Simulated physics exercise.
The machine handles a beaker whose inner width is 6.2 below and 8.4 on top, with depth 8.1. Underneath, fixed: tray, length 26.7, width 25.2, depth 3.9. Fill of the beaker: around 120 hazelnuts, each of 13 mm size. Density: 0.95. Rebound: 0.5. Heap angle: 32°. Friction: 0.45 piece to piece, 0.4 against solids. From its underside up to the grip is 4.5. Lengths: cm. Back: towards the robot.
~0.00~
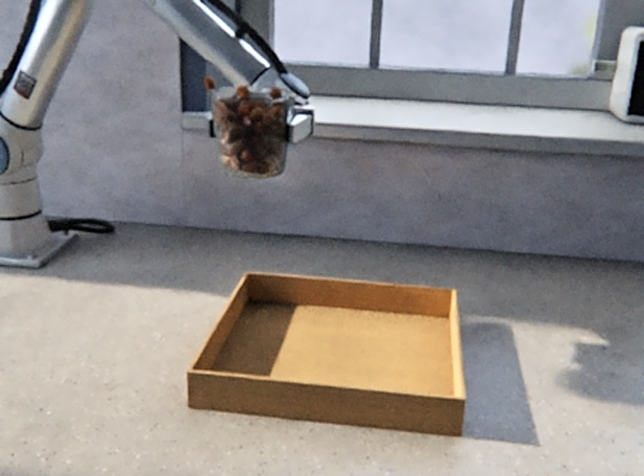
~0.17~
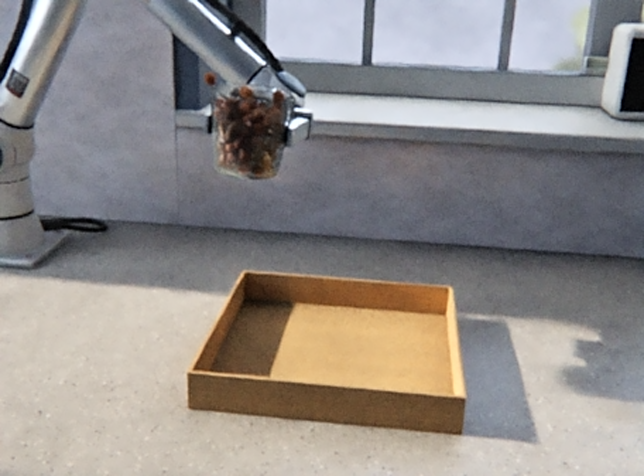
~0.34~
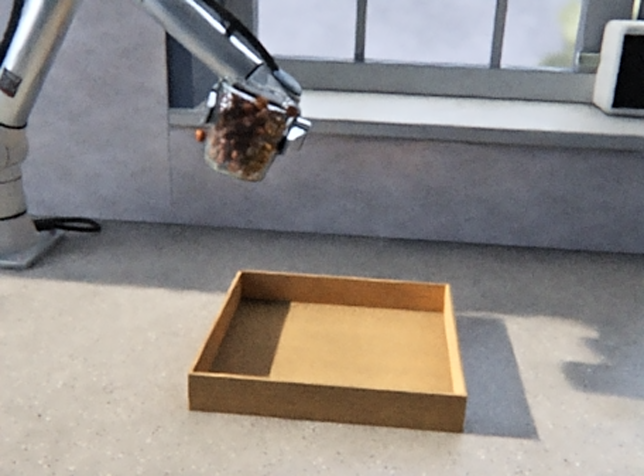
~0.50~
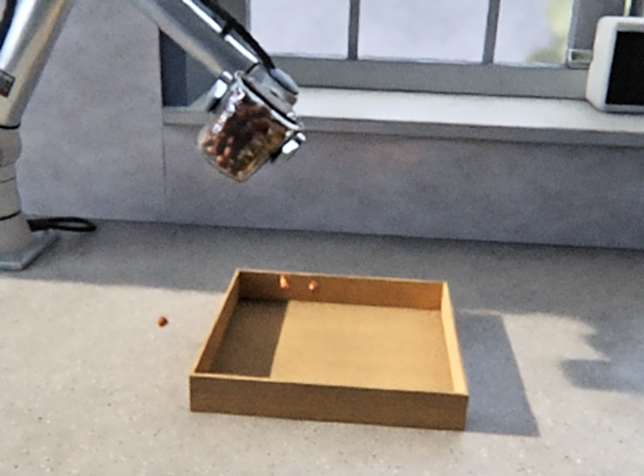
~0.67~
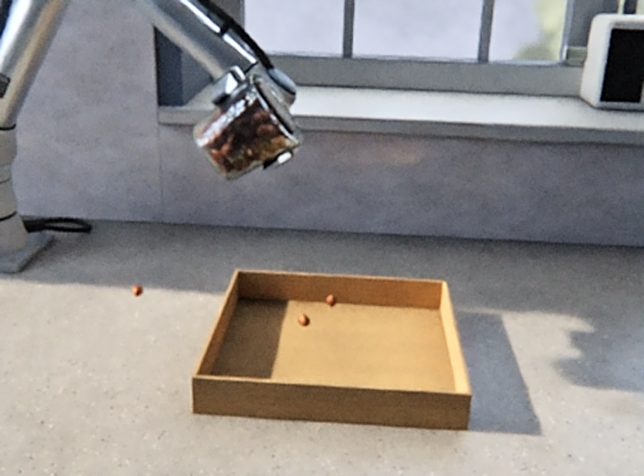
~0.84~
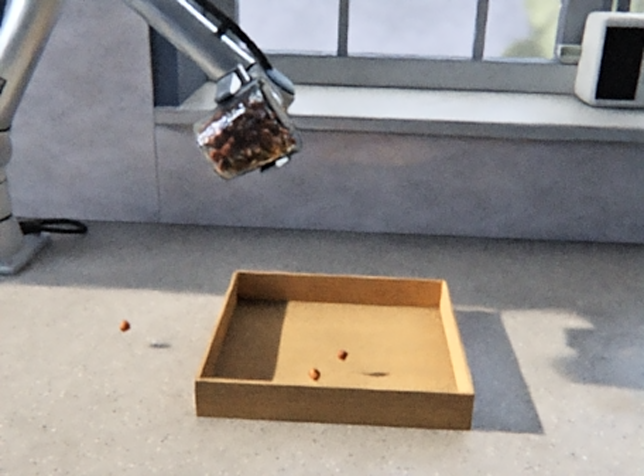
A silver robot arm at the upper left tilts a clear beaker full of reddish-brown hazelnuts steeply forward above a shallow wooden tray on a grey speckled surface, before a grey wall and window, seen from slightly above. A few nuts drop, some bouncing in the tray and one landing left of it, while most stay in the beaker. The view drifts slightly, shifting the window and white-framed device leftward.
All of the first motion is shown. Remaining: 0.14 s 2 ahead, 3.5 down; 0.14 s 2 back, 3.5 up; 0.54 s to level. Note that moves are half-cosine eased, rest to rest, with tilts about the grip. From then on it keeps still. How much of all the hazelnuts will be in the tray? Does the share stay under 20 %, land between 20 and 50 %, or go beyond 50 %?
It stays under 20 %.
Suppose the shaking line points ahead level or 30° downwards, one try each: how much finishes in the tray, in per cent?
Result: Approx. 15 % and 5 %, one try each.
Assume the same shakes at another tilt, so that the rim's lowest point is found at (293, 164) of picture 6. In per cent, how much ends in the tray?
That comes to some 25 percent.
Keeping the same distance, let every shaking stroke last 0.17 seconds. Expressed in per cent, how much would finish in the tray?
0 %.
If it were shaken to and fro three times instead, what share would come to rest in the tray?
Expected share: About 5 %.
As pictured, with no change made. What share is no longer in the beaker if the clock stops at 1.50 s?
About 5 per cent.
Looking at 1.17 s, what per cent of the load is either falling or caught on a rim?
I'd put it near 0 per cent.
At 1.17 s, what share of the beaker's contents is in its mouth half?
Roughly 45 per cent.
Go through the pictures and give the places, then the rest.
In the first picture, beaker middle at (252, 134), level; upper third of the load around (250, 115), from x 210 to 280, top at y 85; 115 in the beaker.
In the second picture, beaker middle at (250, 133), tilted 6° forward; upper third of the load around (248, 115), from x 210 to 280, top at y 80.
In the third picture, beaker middle at (247, 133), tilted 20° forward; upper third of the load around (246, 116), from x 200 to 295, top at y 100; 112 in the beaker, 3 in flight or on a rim.
In the fourth picture, beaker middle at (245, 132), tilted 38° forward; upper third of the load around (244, 115), from x 165 to 315, top at y 95; 112 in the beaker, 1 on the table or floor, 2 in flight or on a rim.
In the fifth picture, beaker middle at (244, 132), tilted 52° forward; upper third of the load around (244, 119), from x 140 to 335, top at y 100; 112 in the beaker, 1 in the tray, 2 in flight or on a rim.
In the sixth picture, beaker middle at (245, 134), tilted 58° forward; upper third of the load around (244, 121), from x 125 to 345, top at y 105; 112 in the beaker, 2 in the tray, 1 on the table or floor.
By 1.17 s, tilted 57° forward, highest piece 28 above the table; 112 in the beaker, 2 in the tray, 1 on the table or floor.
By 1.50 s, tilted 12° forward, highest piece 29 above the table; 111 in the beaker, 3 in the tray, 1 on the table or floor.
By 1.86 s, level, highest piece 29 above the table; 111 in the beaker, 3 in the tray, 1 on the table or floor.
By 2.91 s, level, highest piece 29 above the table; 111 in the beaker, 3 in the tray, 1 on the table or floor.
Final count, 111 in the beaker, 3 in the tray, 1 on the table or floor. That is 3 % in the tray.
